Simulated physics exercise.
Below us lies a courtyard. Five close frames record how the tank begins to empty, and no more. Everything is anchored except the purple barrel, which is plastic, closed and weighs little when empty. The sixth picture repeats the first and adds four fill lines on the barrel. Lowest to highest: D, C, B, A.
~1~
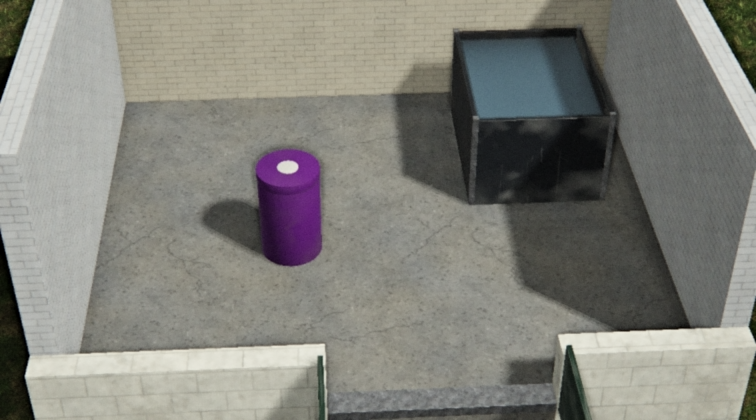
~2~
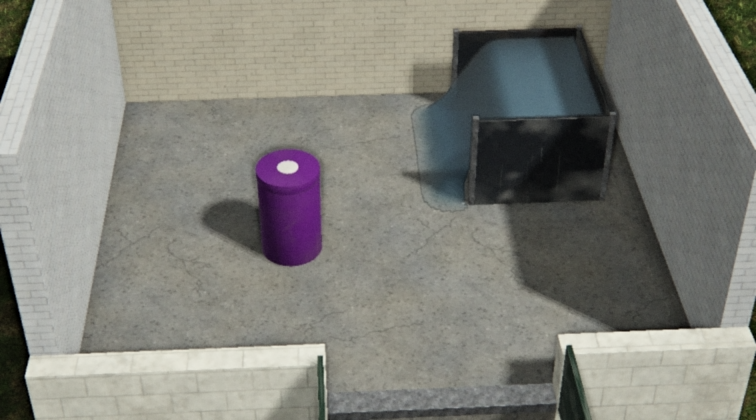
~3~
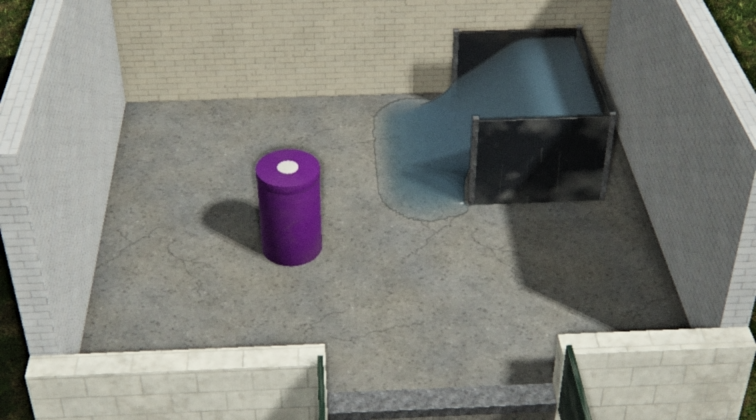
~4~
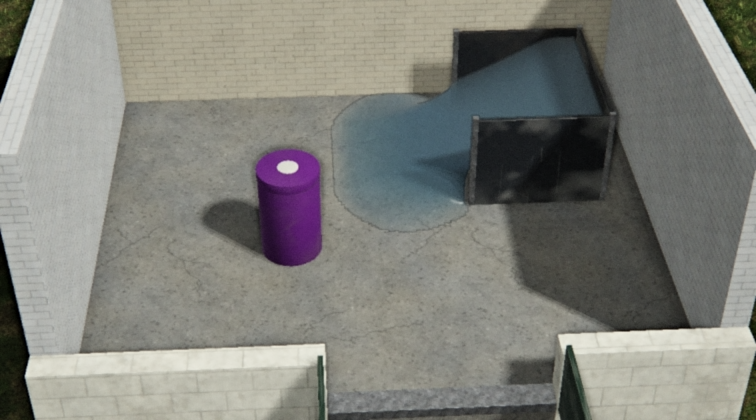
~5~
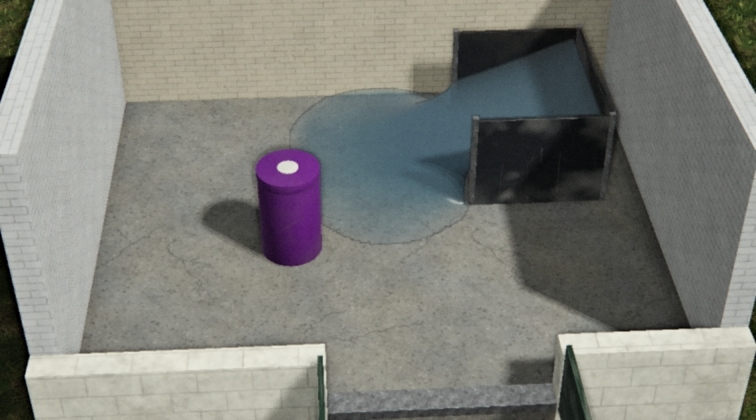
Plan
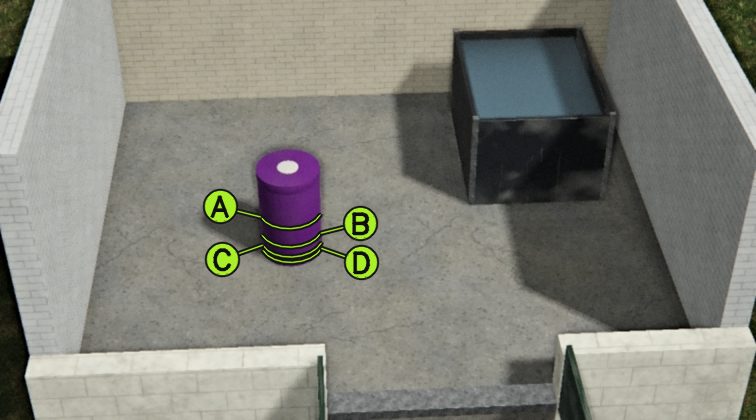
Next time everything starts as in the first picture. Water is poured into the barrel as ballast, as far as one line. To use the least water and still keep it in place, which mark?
The answer is mark A.
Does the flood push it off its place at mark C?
Yes, that goes wrong.
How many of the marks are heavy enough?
One of the four.
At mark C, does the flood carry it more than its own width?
Yes, it does.
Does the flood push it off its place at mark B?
Yes, it does.
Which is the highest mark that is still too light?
Here it is mark B.
In lime, A at (290, 228); B at (291, 247); C at (292, 257); D at (292, 262); from the bottom up D, C, B, A.
With A, it does not move.
With B, it is pushed about half its own width away.
With C, it is pushed about 3 times its own width away.
With D, it is washed out through the gate.
